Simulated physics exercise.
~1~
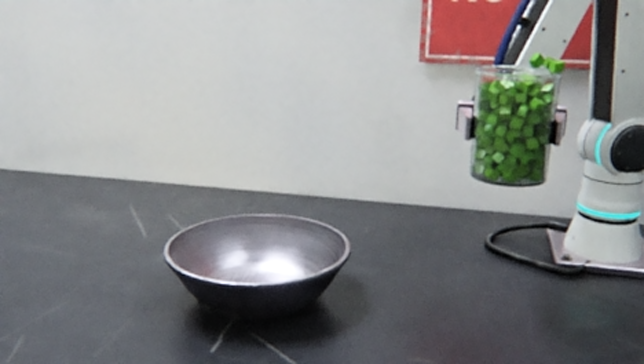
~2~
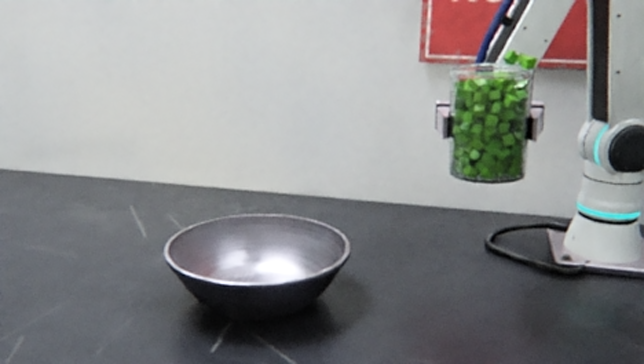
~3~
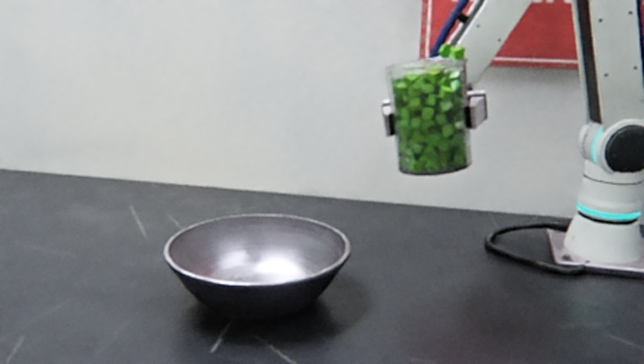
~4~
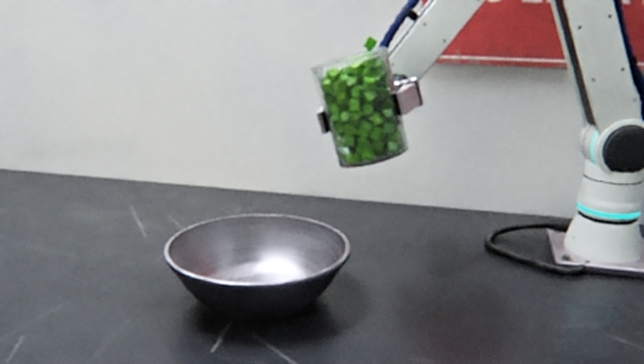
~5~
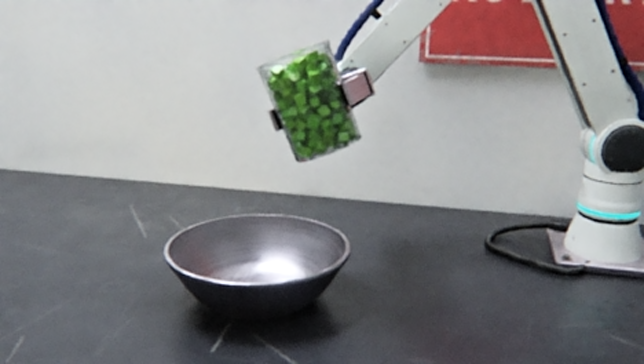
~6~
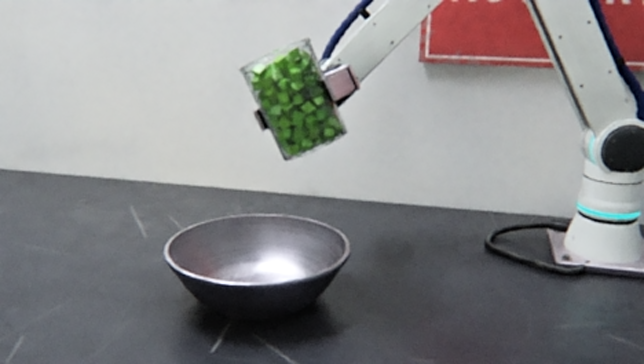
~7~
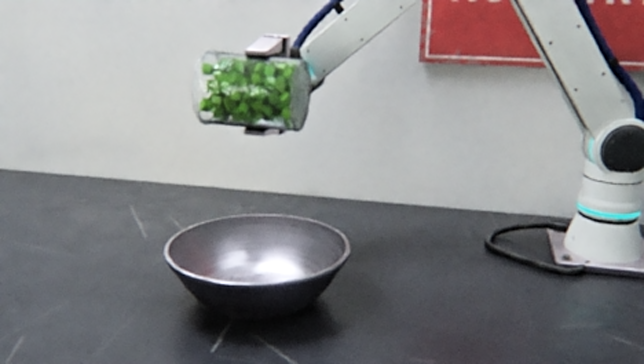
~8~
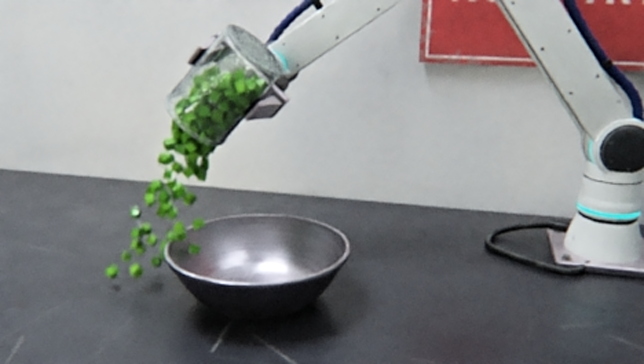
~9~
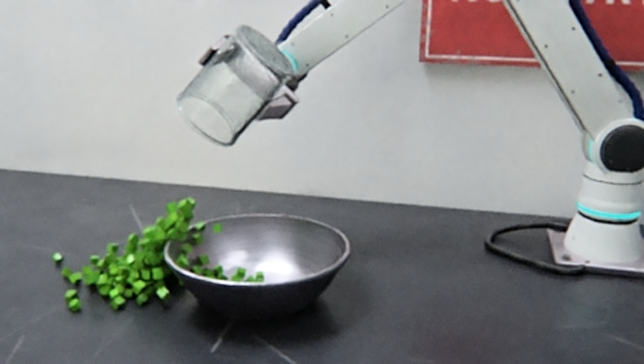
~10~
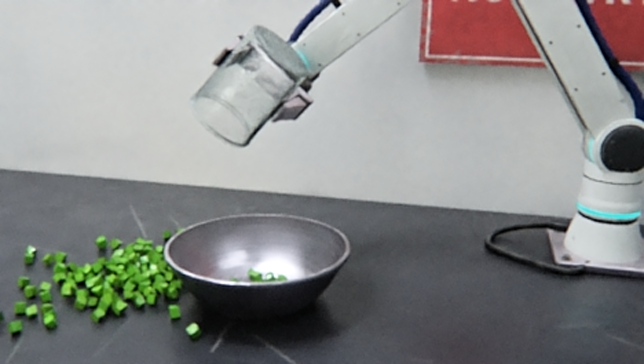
A robot arm carried a clear beaker full of green vegetable dice leftward over a dark metal bowl and tipped it upside down, but most of the dice spilled onto the black table left of the bowl, with only some landing inside.
